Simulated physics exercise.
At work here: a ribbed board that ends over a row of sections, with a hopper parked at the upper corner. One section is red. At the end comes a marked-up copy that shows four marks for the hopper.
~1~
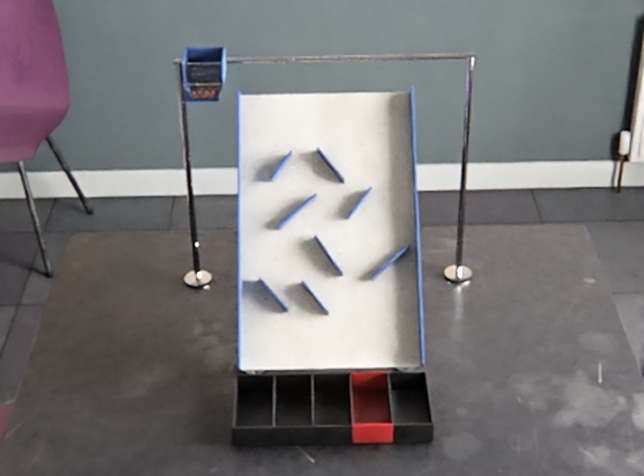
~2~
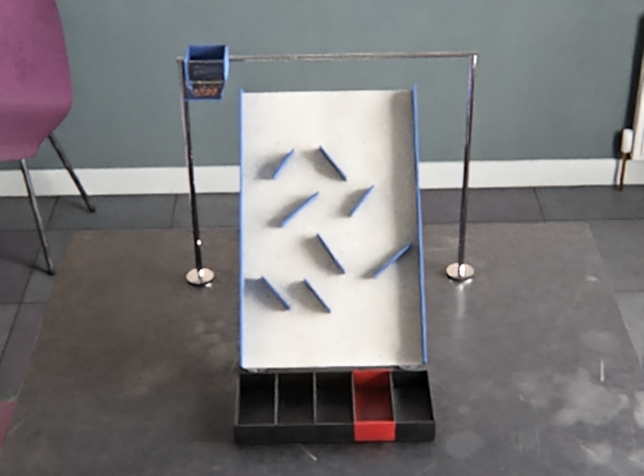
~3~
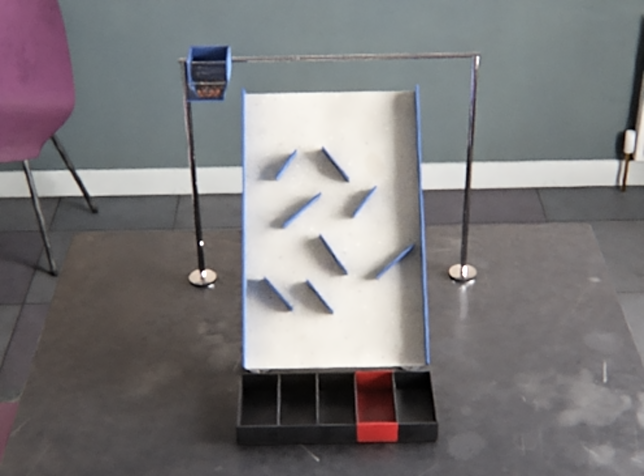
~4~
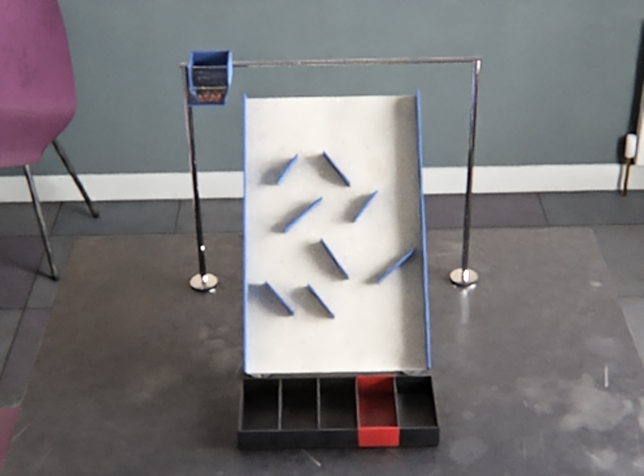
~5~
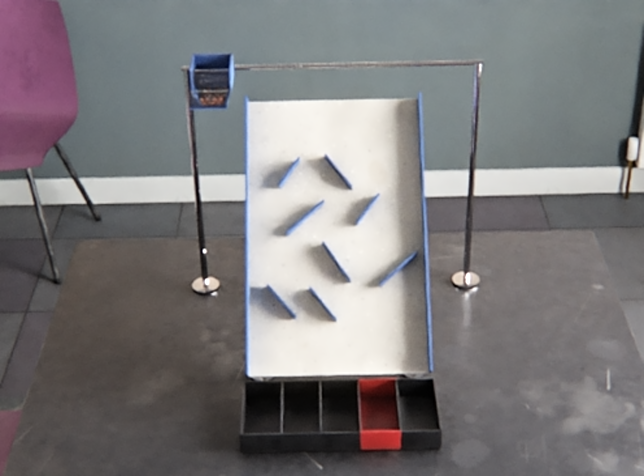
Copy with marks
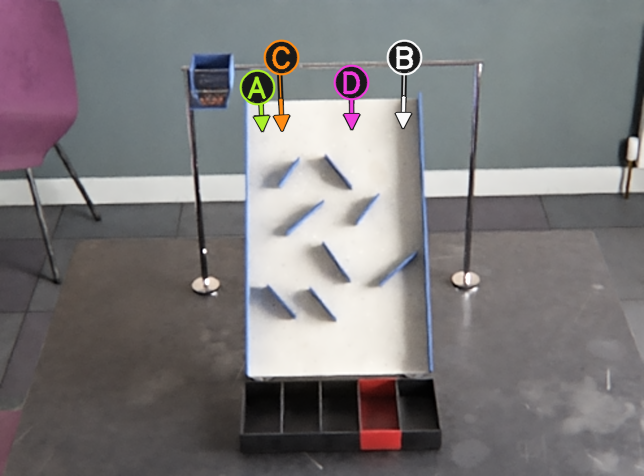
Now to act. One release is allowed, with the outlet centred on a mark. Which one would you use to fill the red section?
I would pick mark D.
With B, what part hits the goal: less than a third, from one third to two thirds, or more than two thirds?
Less than a third.
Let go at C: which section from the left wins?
The first from the left.
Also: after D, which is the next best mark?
That is mark B.
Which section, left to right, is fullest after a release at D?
It is the fourth one.
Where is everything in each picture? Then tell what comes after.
In the first picture, hopper at (206, 91), clay pellets, door shut.
In the second picture, ribs (274, 176) to (293, 148), (320, 145) to (347, 178), (281, 224) to (318, 191).
In the third picture, ribs (354, 215) to (376, 186), (320, 234) to (347, 272), (377, 277) to (414, 244).
In the fourth picture, ribs (265, 281) to (294, 314), (308, 284) to (334, 316).
In the fifth picture, red section at (381, 439), number 4 of 5 from the left.
On the marked copy, mark A meets the board at (262, 125); mark B meets the board at (403, 122); mark C meets the board at (281, 125); mark D meets the board at (351, 123).
With A, a stray few in the red section, most in other sections, a small part outside the box.
With B, about a quarter in the red section, most in other sections.
With C, a stray few in the red section, most in other sections, a small part outside the box.
With D, most in the red section, about a quarter in other sections.
